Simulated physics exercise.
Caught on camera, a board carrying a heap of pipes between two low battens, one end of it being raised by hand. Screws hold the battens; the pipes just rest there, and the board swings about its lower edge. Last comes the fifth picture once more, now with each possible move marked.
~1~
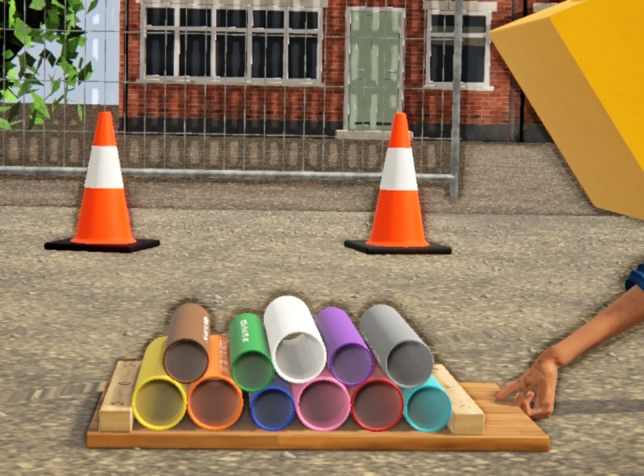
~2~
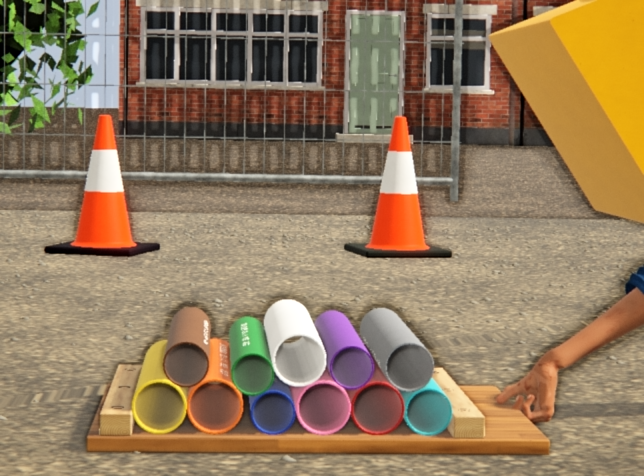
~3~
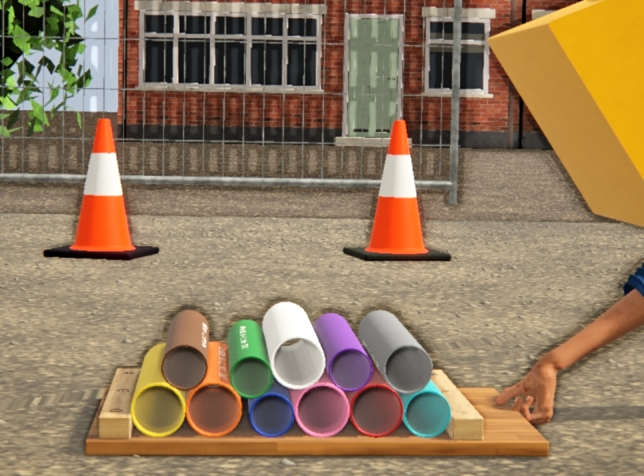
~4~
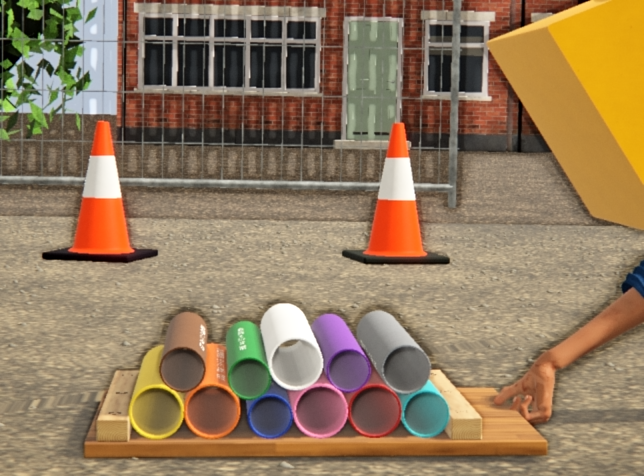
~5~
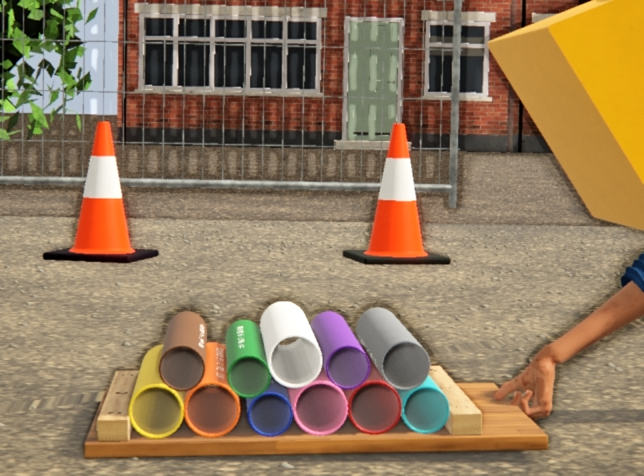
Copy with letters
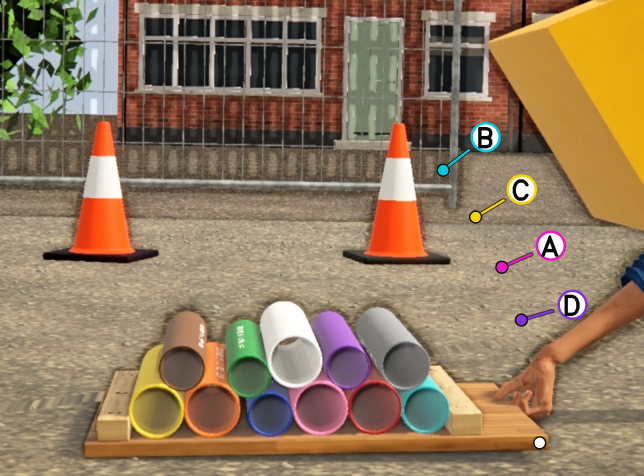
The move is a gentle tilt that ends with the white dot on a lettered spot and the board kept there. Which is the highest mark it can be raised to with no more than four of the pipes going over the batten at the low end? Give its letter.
Up to C.
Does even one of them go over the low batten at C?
Yes.
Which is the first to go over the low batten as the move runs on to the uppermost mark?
It is the brown one.
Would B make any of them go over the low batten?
Yes.
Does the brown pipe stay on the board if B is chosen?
The brown pipe: No.
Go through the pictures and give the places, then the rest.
Green pipe (253, 370); purple pipe (351, 364); brown pipe (186, 361), in the first picture.
Brown pipe (186, 364); white pipe (299, 360), in the second picture.
Board (310, 408); red pipe (376, 411); turquoise pipe (427, 414); pink pipe (322, 410), in the third picture.
Board (309, 409); yellow pipe (156, 412); orange pipe (212, 411), in the fourth picture.
Board (309, 407); yellow pipe (156, 411); orange pipe (212, 409), in the fifth picture.
On the marked copy, A at (502, 267); B at (443, 170); C at (475, 217); D at (521, 320); the white dot at (540, 443).
Following C. Soon after the start, board at 18°.
Later, board at 32°.
In the end, board at 32°, three over the low batten (green, brown, white).
As for the rest, A none over the low batten; B five over the low batten; D none over the low batten.
